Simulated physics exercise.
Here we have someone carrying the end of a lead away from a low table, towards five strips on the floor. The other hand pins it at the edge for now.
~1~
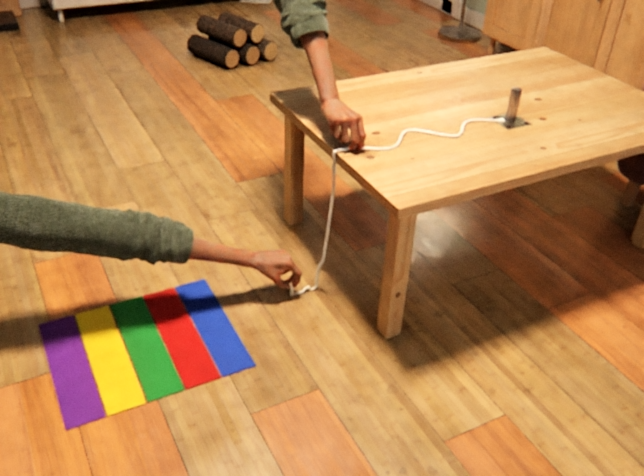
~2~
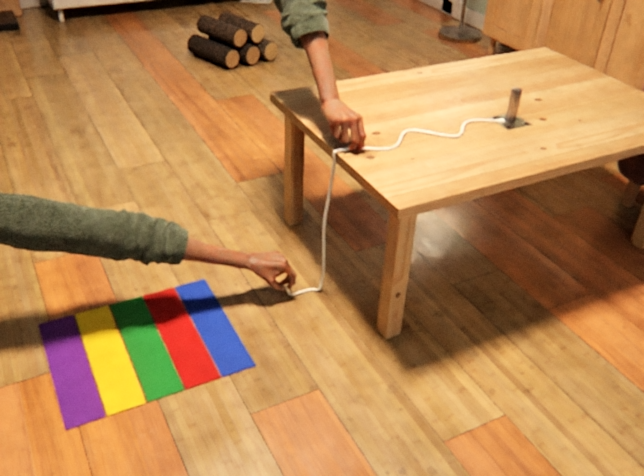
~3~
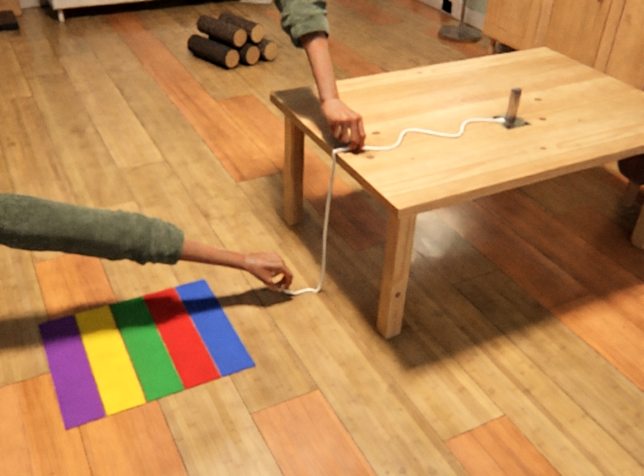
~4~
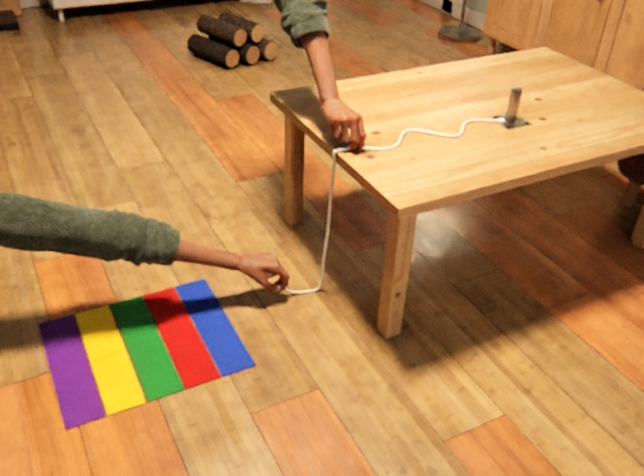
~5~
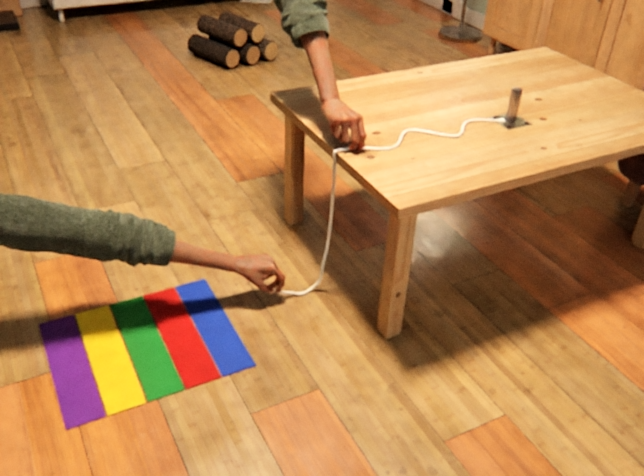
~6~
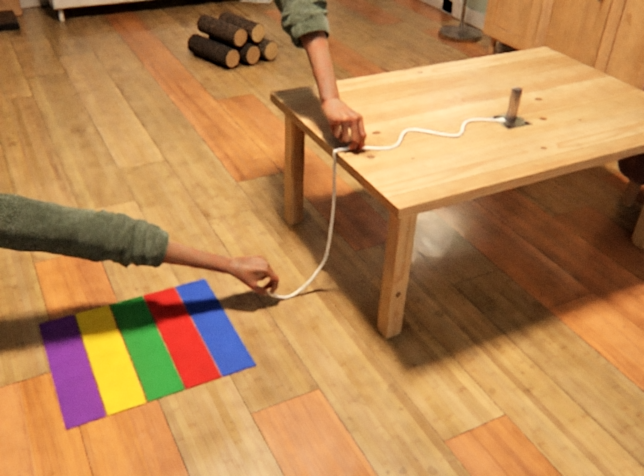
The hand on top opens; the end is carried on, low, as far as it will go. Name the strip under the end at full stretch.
The end stops over the green strip.
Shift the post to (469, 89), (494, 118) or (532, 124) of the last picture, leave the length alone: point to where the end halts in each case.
In that order: (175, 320), (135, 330) and (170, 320).
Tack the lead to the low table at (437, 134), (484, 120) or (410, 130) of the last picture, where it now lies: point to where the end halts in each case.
The places are (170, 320), (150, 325) and (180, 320).
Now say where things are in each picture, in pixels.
End (291, 285); blue (229, 354); red (195, 365); green (158, 377); yellow (120, 389); purple (80, 402), in the first frame.
End (286, 287); lead through (472, 121) (435, 134) (396, 146) (334, 162) (324, 222) (322, 278), in the second frame.
End (283, 288), in the third frame.
End (279, 289); lead through (472, 121) (435, 134) (396, 146) (334, 162) (329, 221) (321, 278), in the fourth frame.
End (275, 290), in the fifth frame.
End (269, 292); lead through (472, 120) (436, 134) (396, 146) (335, 161) (332, 220) (314, 276), in the sixth frame.
Early on, end near (212, 308); over blue.
Midway, end near (171, 320); over red.
At the end of the slack, end near (147, 327); over green. It gets as far as the green strip.
